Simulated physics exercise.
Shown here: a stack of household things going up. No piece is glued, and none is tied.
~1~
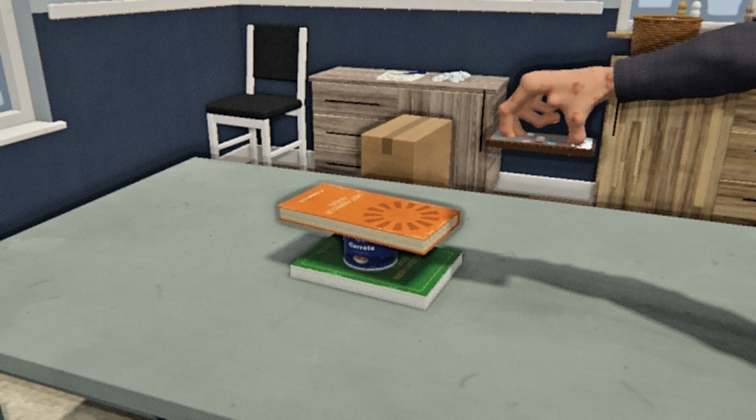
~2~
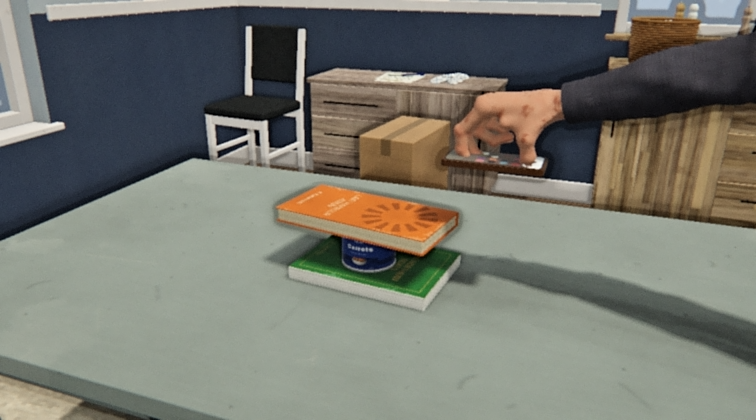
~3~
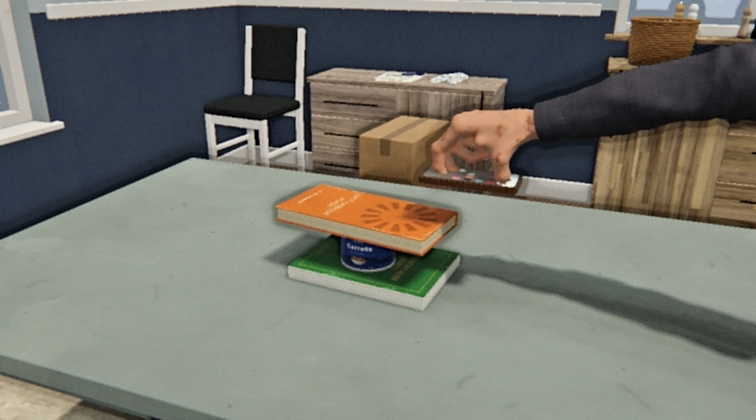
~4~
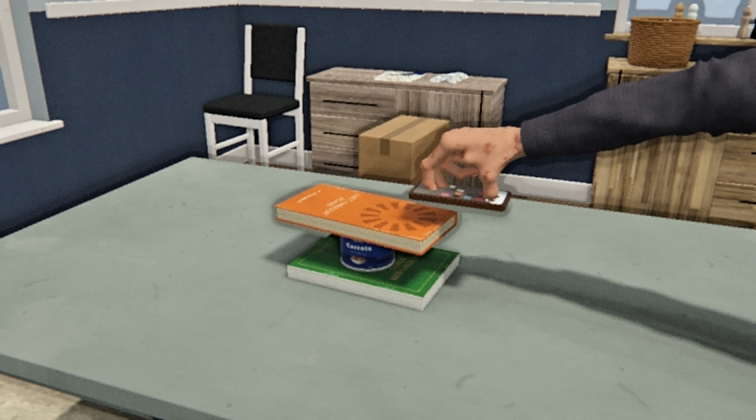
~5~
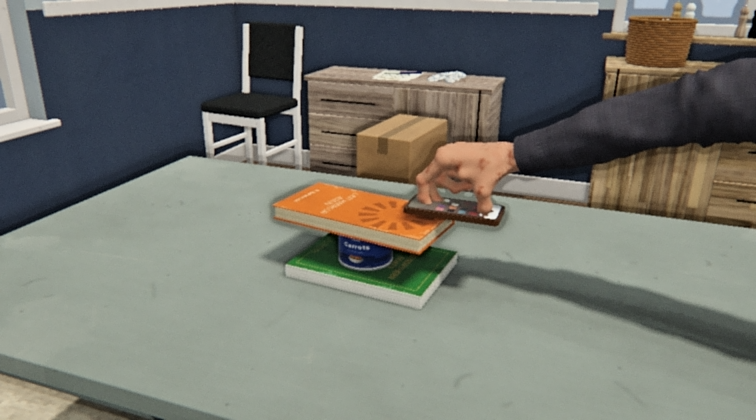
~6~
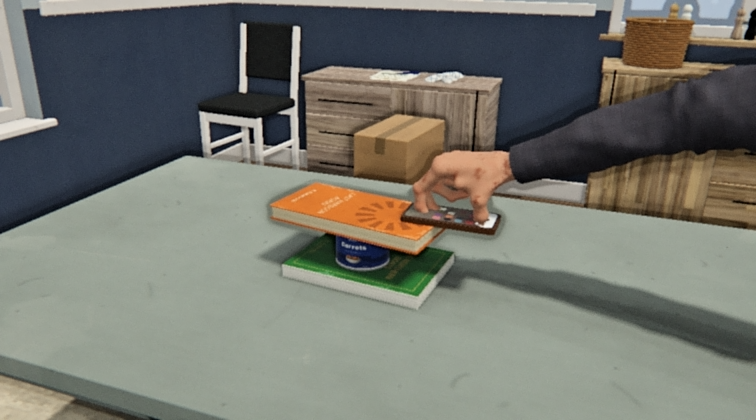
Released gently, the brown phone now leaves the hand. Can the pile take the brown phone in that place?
The tower does not stay put.
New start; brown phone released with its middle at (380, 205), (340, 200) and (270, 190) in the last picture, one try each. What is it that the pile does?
Stays standing, stays standing, topples over.
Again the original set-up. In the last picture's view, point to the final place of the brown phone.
At about (508, 284).
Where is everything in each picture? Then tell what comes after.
In the first frame, on its way; brown phone (541, 143).
In the second frame, on its way; brown phone (494, 162); green book (377, 266).
In the third frame, on its way; brown phone (471, 179); orange book (366, 216).
In the fourth frame, on its way; brown phone (460, 195).
In the fifth frame, on its way; brown phone (454, 209); green book (374, 264).
In the sixth frame, in place under the hand; brown phone (451, 218); orange book (361, 215).
Then, 0.30 s on from there, brown phone now fallen.
Then, 0.50 s on from there, things are still on the move.
Then, 0.70 s on from there, as before.
Then, 2.10 s on from there, nothing new.
In the end, fallen, brown phone; the other 3 unmoved. At the end, from the last picture's camera, brown phone near (508, 284). The pile loses its balance.
